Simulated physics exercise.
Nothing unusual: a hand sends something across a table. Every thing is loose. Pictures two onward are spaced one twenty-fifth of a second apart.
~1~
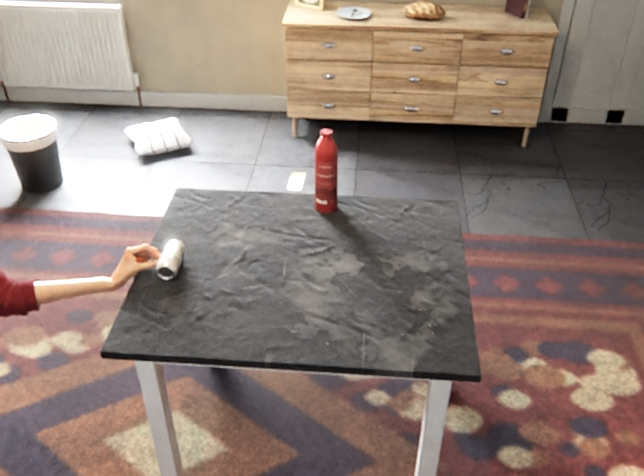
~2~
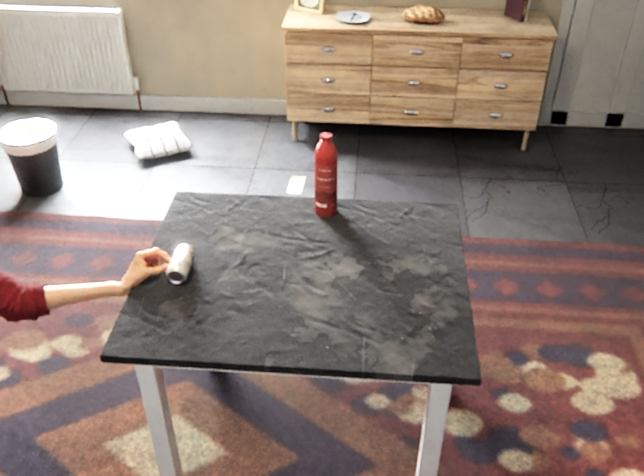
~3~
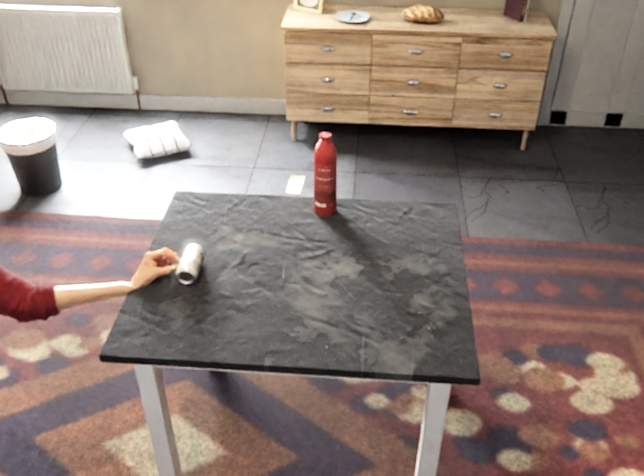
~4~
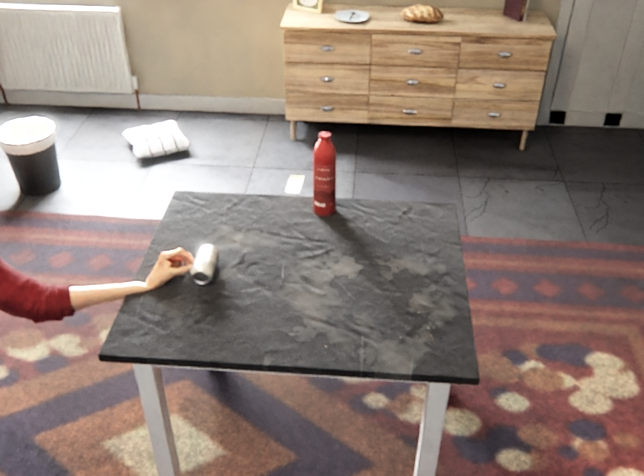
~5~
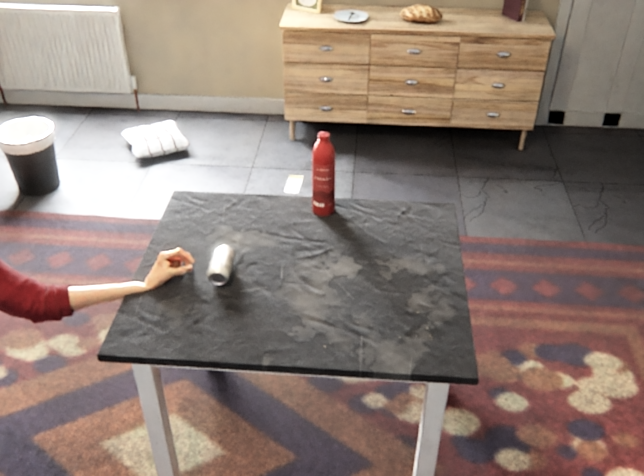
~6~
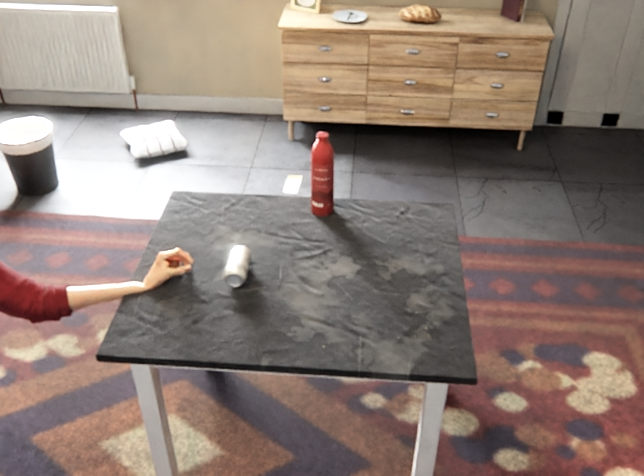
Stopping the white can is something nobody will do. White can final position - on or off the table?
It exits the tabletop.
Then, 0.30 s past the last view, white can displaced well along near (364, 273).
Then, 0.60 s past the last view, white can now off the table.
Then, 0.90 s past the last view, things are still on the move.
Finally, off the table, white can.
